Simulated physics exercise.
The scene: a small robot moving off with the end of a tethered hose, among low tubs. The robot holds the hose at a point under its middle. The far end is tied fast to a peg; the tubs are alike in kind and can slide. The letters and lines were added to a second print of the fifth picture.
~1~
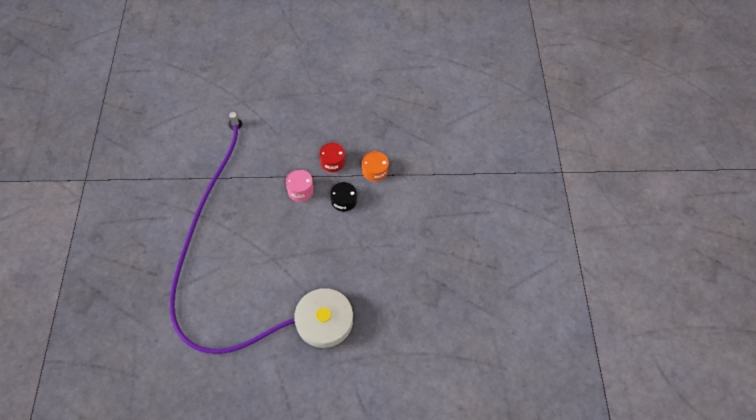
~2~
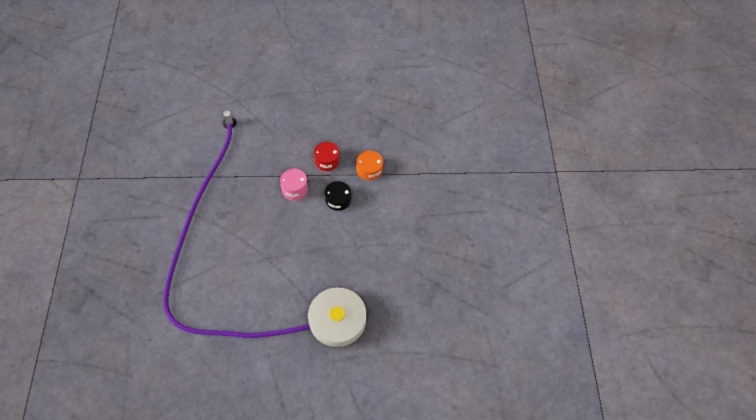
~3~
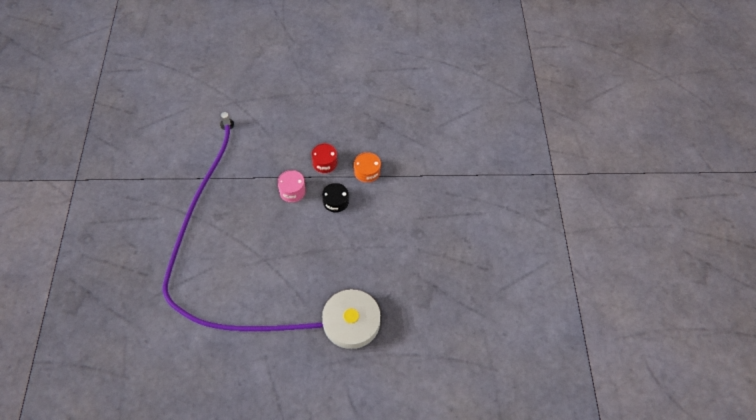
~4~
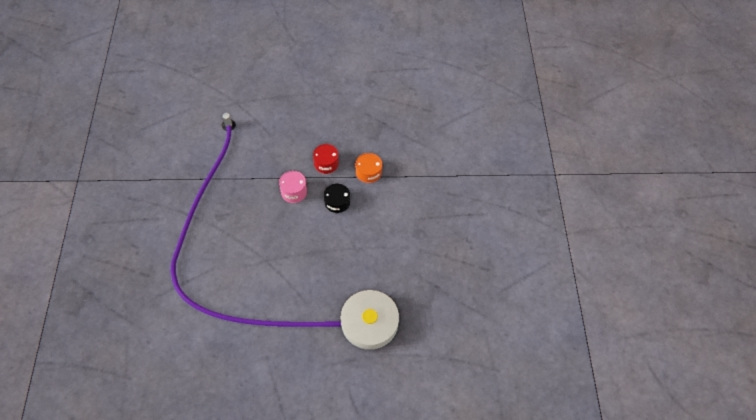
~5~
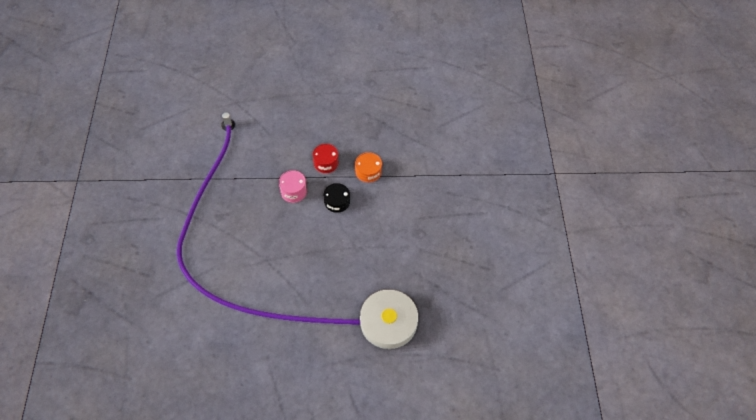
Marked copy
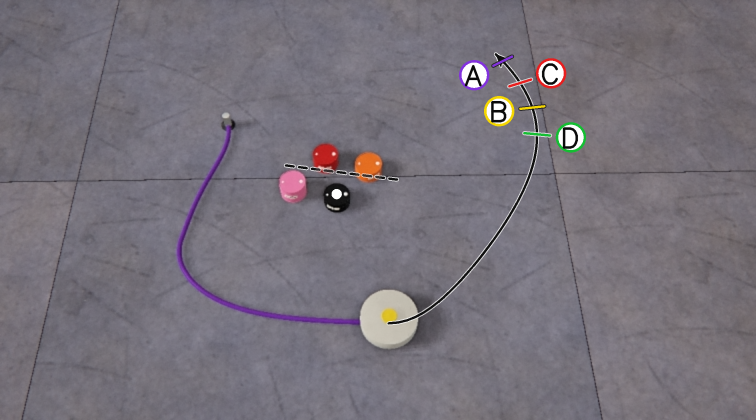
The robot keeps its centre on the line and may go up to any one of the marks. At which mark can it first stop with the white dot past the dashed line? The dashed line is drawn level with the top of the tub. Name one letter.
The dot is across by B.
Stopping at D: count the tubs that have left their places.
Two.
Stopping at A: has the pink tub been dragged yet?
By then, yes.
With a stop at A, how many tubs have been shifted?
By then, four.
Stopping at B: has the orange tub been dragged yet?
No.
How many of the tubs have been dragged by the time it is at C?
By then, four.
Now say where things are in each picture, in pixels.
Orange tub (375, 166); pink tub (300, 186); robot (324, 319), in the first frame.
Robot (337, 318); red tub (327, 157), in the second frame.
Robot (351, 320); orange tub (367, 167), in the third frame.
Robot (370, 320); peg (227, 121), in the fourth frame.
Robot (389, 320); black tub (337, 198); orange tub (369, 167); pink tub (293, 187), in the fifth frame.
On the copy, A at (503, 61); B at (532, 108); C at (520, 83); D at (537, 134); the dashed line at (339, 172); the route from (389, 323) via (523, 190) to (496, 54); the white dot at (337, 194).
On B. First, robot (480, 256); black tub (337, 198).
Then, robot (531, 173); black tub (337, 198).
Finally, robot (534, 102); red tub (329, 152); black tub (341, 171); pink tub (310, 166); the dot on the black tub is over the dashed line.
By contrast, A does it too, but is farther than needed; C does it too, but is farther than needed; D leaves the dotted tub short, at (339, 183).
